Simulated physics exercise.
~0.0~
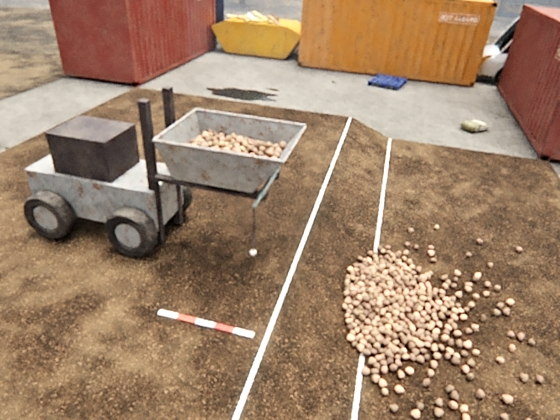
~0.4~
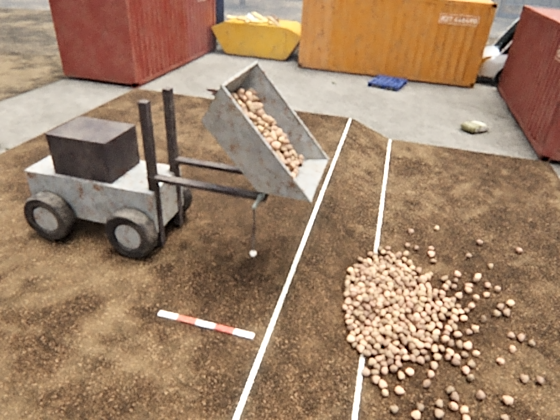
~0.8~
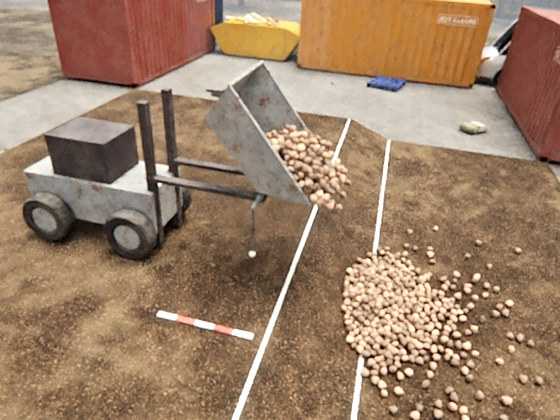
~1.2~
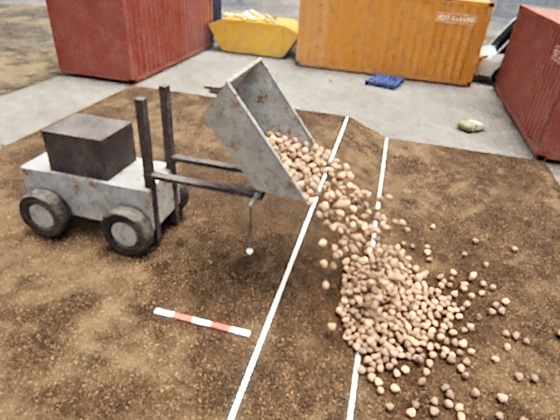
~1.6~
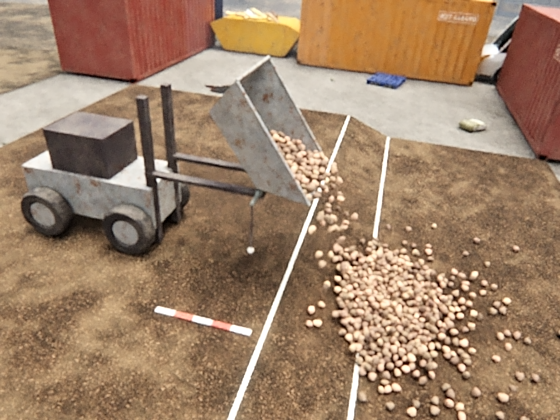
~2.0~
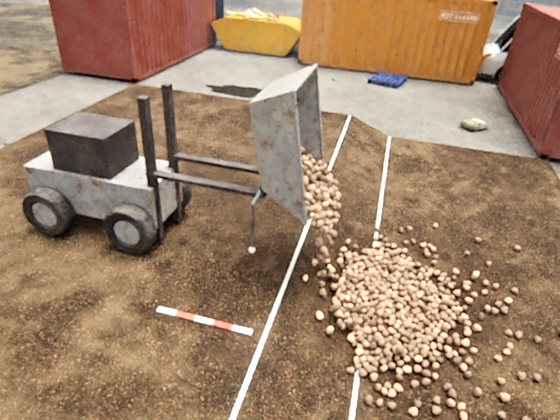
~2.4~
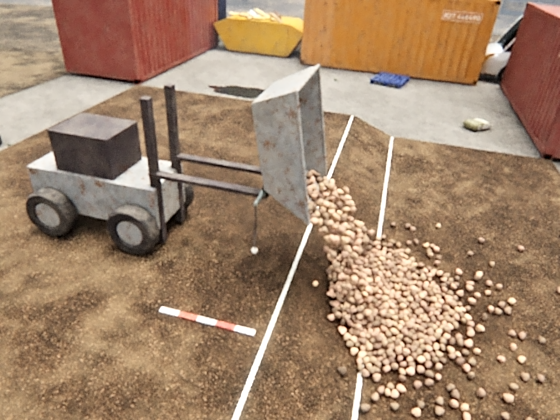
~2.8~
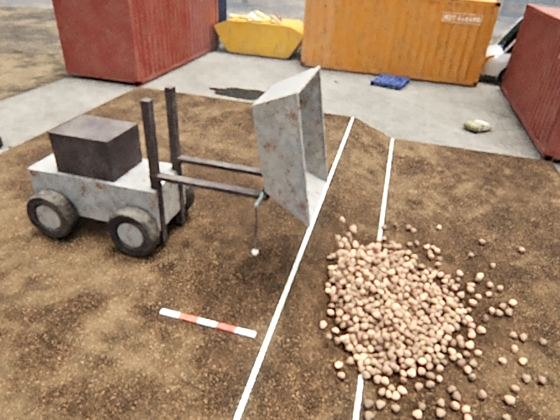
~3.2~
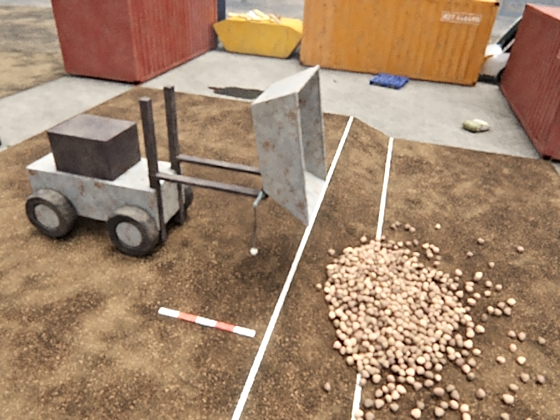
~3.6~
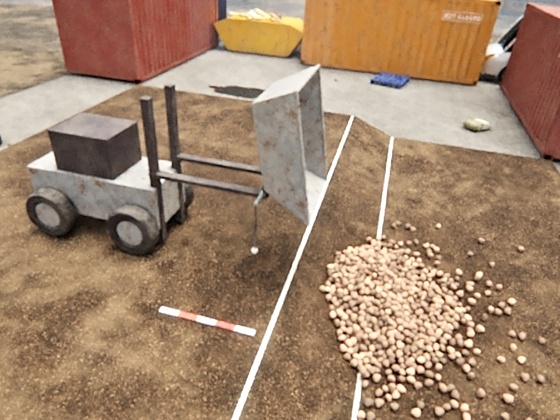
To begin with, a small grey fork truck holds a level metal skip full of round, pale brown stones beside a bank edged by two white lines, with an earlier pile lying to the right. The skip tips steeply to the right, and the stones slide to its lip. They pour out and tumble down the slope into the old pile, which spreads and grows. The skip pauses as the flow thins, then tilts almost upright and sheds the rest. Finally it hangs empty and still above one broad, merged heap lying across the lower line, with scattered stones around it.
